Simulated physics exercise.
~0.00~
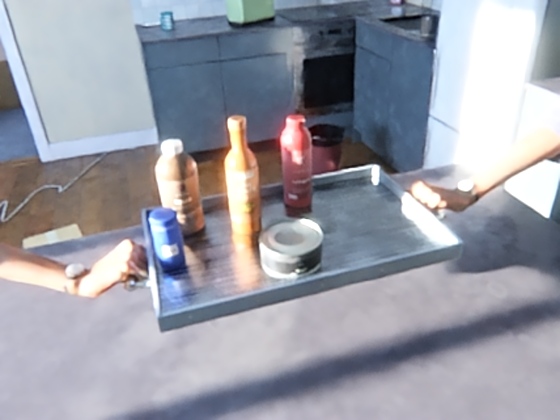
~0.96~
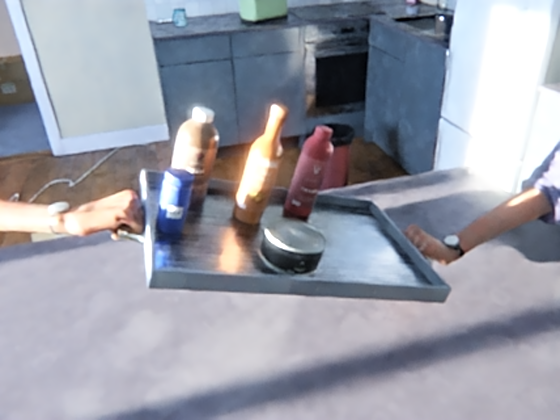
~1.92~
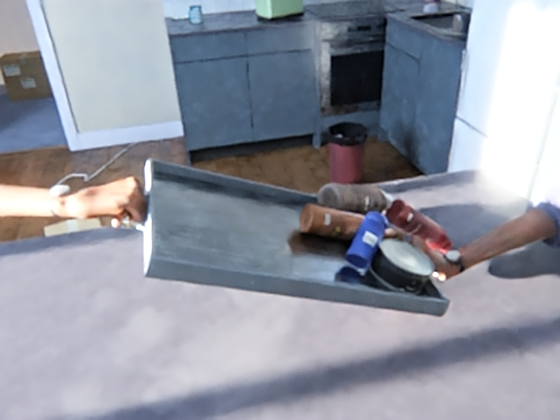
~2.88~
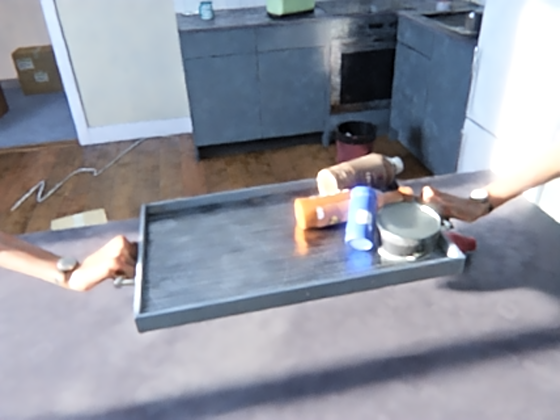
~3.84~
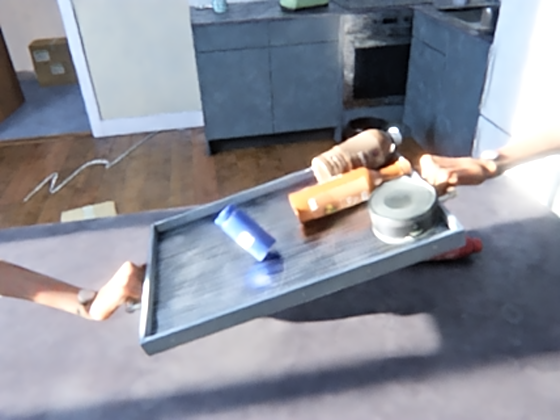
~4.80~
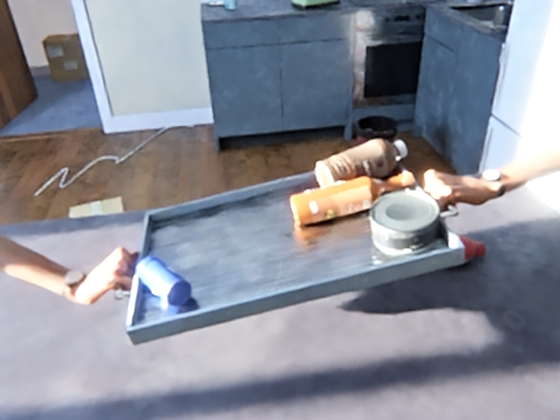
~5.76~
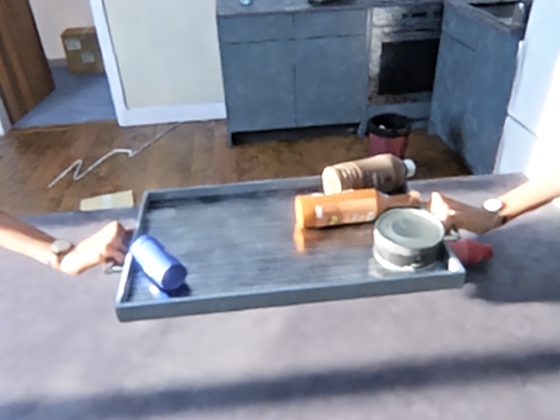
In a sunlit kitchen, two hands tipped a tray steeply to the right, toppling its bottles and sending the red one off the edge, then tilted it left, so the blue shaker slid across, and levelled it with the black tub still upright.
